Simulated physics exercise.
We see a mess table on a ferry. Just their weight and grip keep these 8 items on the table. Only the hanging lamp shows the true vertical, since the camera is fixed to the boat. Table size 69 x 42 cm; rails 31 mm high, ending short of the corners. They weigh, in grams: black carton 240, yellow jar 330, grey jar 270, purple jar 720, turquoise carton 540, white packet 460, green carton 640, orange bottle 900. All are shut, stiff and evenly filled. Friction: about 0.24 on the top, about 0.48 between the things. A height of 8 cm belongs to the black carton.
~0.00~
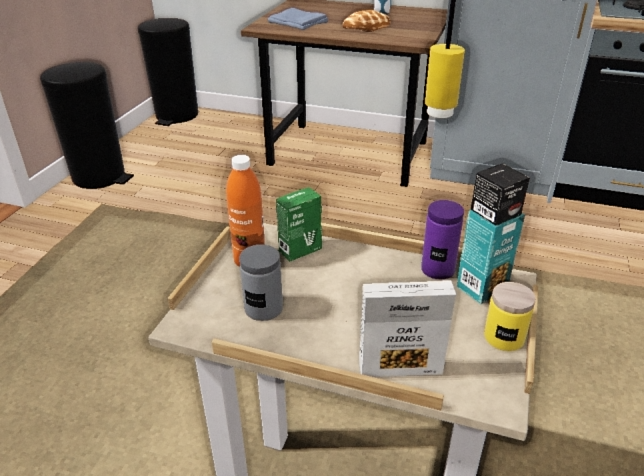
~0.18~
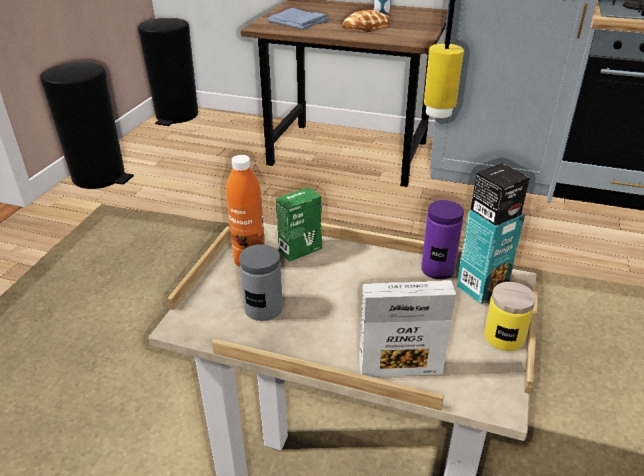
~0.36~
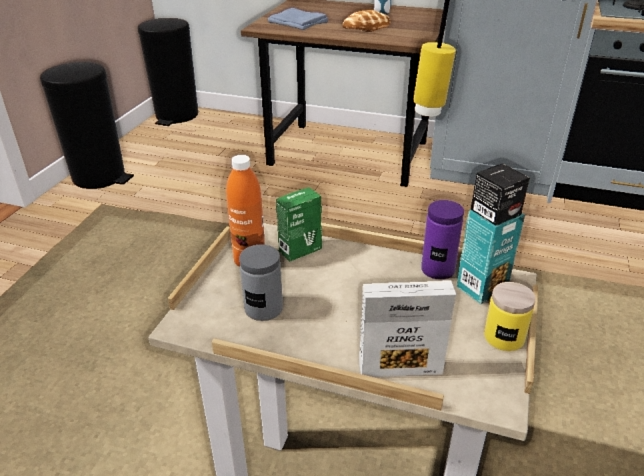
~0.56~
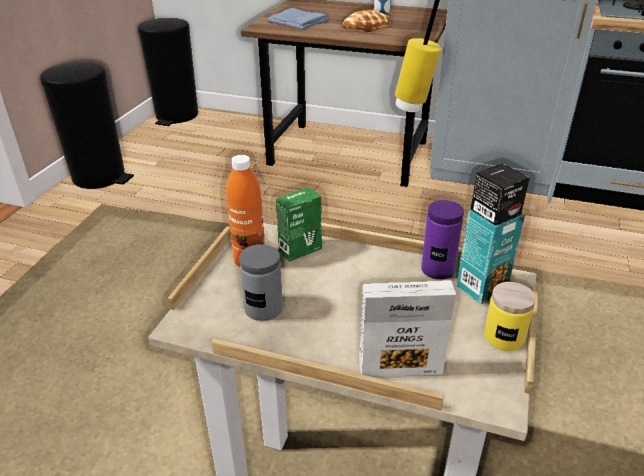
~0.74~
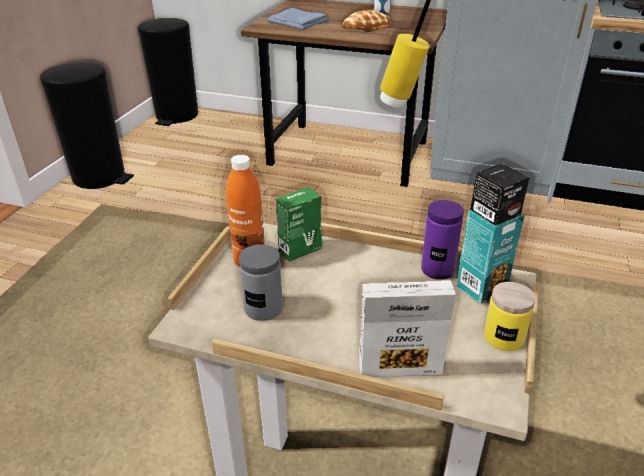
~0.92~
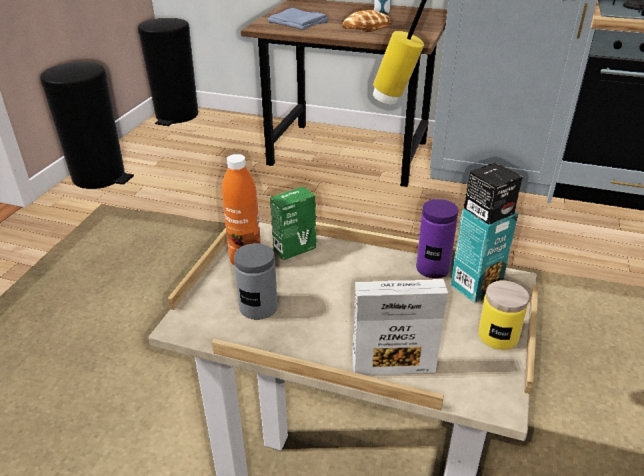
Yellow hanging lamp swinging gradually left beyond a low-railed table, then the cartons, jars and orange bottle shifting slightly left together.
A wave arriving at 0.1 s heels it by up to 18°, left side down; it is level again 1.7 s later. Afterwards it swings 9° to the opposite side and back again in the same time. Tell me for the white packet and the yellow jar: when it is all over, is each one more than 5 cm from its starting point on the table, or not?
At the end, the white packet ends up away from where it started, the yellow jar ends up away from where it started.
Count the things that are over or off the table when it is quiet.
So, 0 in all.
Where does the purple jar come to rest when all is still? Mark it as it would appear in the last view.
Rest position, about (376, 228) px.
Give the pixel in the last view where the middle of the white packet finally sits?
In the end it sits at around (320, 311).
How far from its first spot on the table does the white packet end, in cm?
About 15 cm.
Around 1.12 s, heel 16°, left side down; white packet shifted 5 cm near (374, 324); yellow jar shifted 5 cm near (481, 311); green carton shifted 6 cm.
Around 1.22 s, heel 14°, left side down; white packet shifted 8 cm near (358, 320); yellow jar shifted 8 cm near (466, 308); green carton shifted 9 cm.
Around 1.42 s, heel 8°, left side down; white packet shifted 14 cm near (329, 313); yellow jar shifted 13 cm near (439, 302); black carton shifted 14 cm.
Finally (4.0 s), not toppled but over 5 cm from the start, black carton, yellow jar, grey jar, purple jar, turquoise carton, white packet and green carton; the last one still in place (within 5 cm). In the last view, white packet near (320, 311), yellow jar near (431, 301).
